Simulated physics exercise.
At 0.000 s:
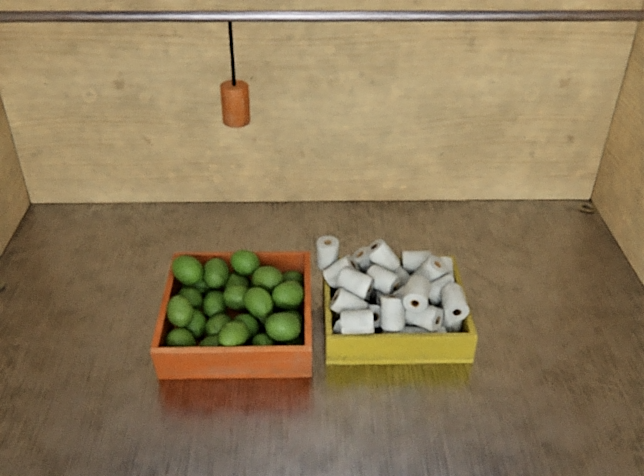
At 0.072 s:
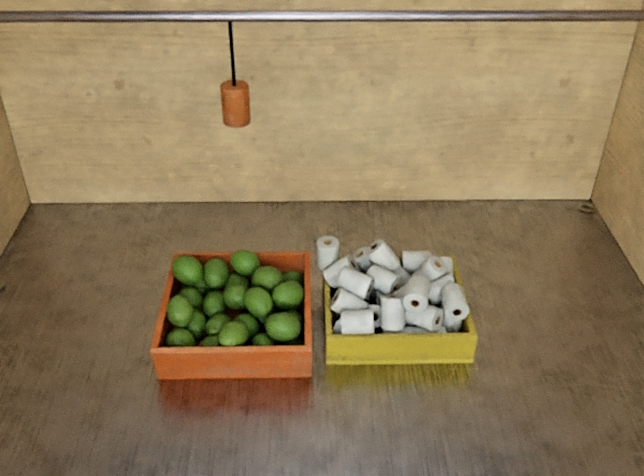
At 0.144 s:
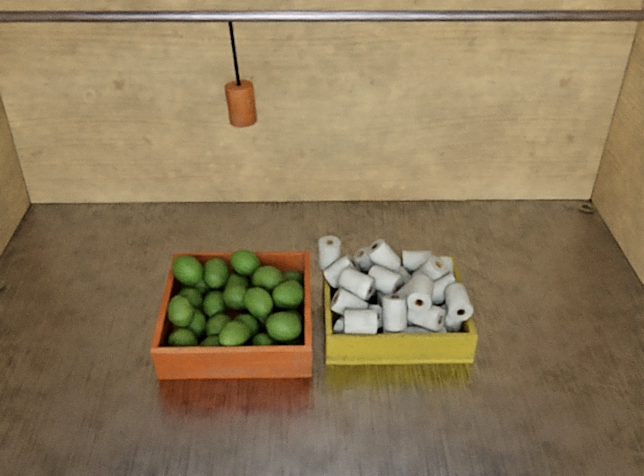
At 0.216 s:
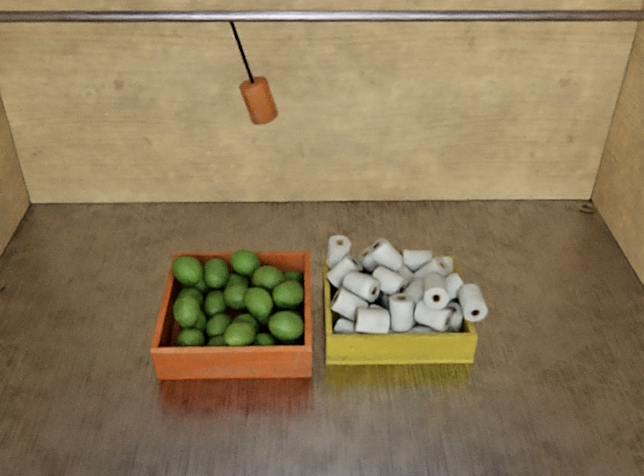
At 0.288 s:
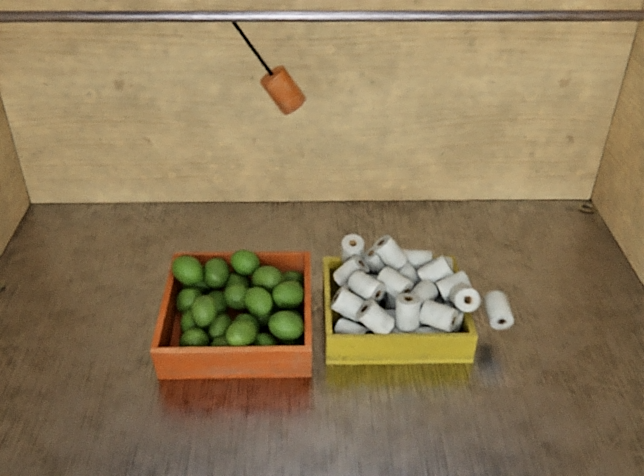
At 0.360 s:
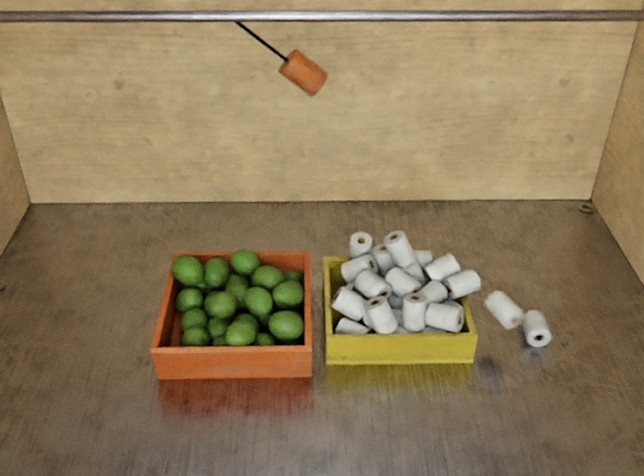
We see an orange tub of limes beside a yellow tub of paper rolls; a hanging lamp swings out to the right, the rolls shift rightward, and two drop out beside the yellow tub while the limes barely move.
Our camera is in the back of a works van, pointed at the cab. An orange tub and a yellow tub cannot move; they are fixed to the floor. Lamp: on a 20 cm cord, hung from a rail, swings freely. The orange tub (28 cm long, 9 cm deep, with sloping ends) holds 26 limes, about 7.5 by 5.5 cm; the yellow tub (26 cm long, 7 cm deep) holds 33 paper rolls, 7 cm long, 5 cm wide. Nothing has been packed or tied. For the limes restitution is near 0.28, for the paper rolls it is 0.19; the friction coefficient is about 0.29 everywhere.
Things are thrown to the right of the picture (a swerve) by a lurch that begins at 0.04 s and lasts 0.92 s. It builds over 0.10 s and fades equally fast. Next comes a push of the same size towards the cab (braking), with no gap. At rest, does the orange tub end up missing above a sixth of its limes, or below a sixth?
Below a sixth.
After 0.70 s, 0 of 26 out of the orange tub and 8 of 33 out of the yellow tub.
After 1.12 s, 0 of 26 out of the orange tub and 9 of 33 out of the yellow tub.
After 1.72 s, 0 of 26 out of the orange tub and 11 of 33 out of the yellow tub.
When it is over (at 2.48 s), 0 of 26 out of the orange tub and 11 of 33 out of the yellow tub. Asked share, 0 of 26, 0 per cent.
